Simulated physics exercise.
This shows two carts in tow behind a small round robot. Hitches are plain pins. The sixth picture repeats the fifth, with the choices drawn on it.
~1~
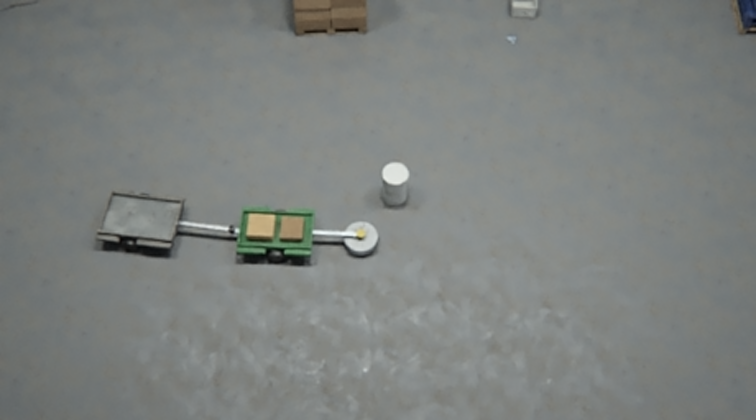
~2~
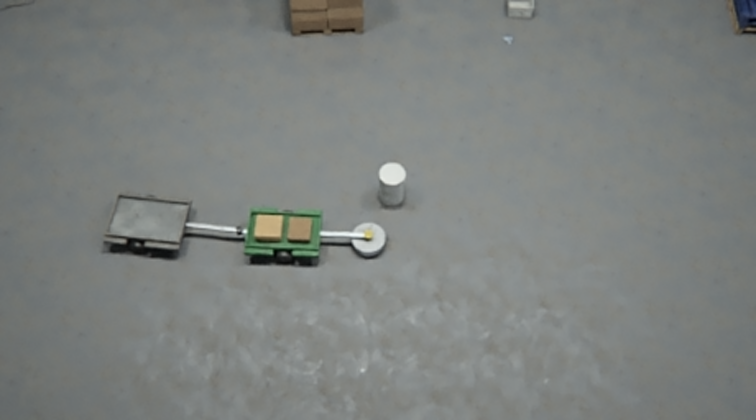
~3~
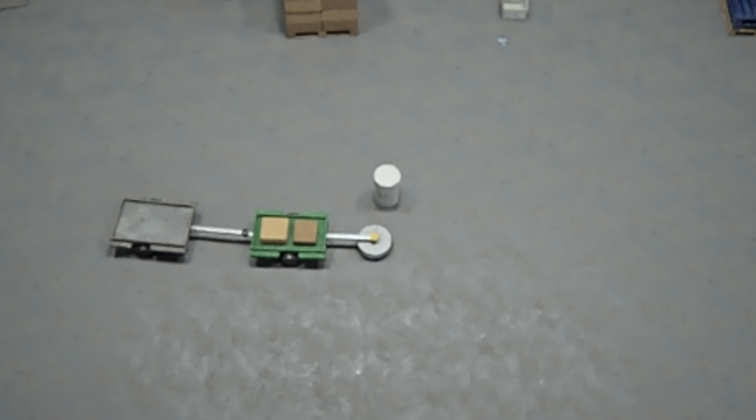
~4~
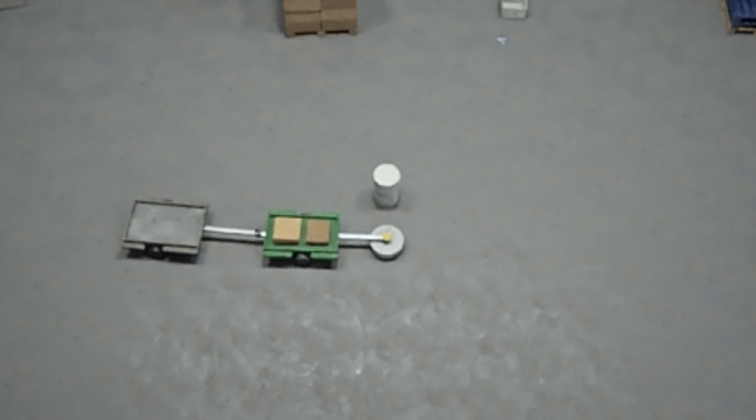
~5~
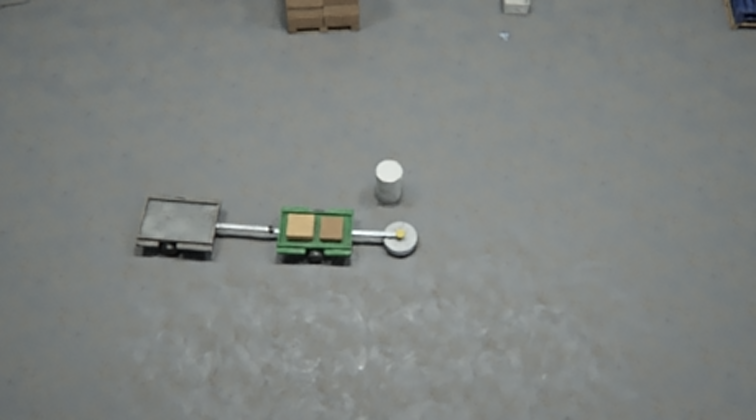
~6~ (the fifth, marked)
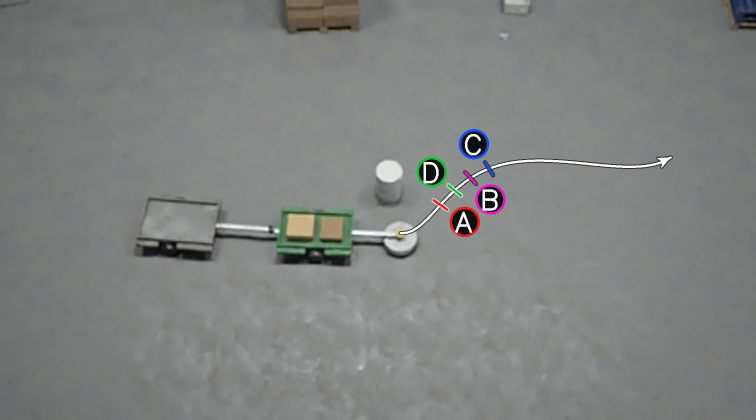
On a grey warehouse floor, a small round robot slowly towed a green cart carrying two boxes and an empty grey cart to the right, moving past a standing white drum.
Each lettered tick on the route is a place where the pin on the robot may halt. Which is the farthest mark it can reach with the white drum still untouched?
At A, and not beyond.
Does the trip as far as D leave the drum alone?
No.
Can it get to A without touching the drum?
Yes.
On the marked copy, A at (440, 205); B at (471, 178); C at (489, 169); D at (455, 191); the route from (400, 233) via (525, 161) to (671, 157).
With A. Early on, robot (417, 232), last cart (197, 223).
Further on, robot (430, 220), last cart (212, 225).
At the end, robot (440, 209), last cart (226, 227); nothing has been touched.
As for the rest, B is too far, the drum has been hit; C is too far, the drum has been hit; D is too far, the drum has been hit.
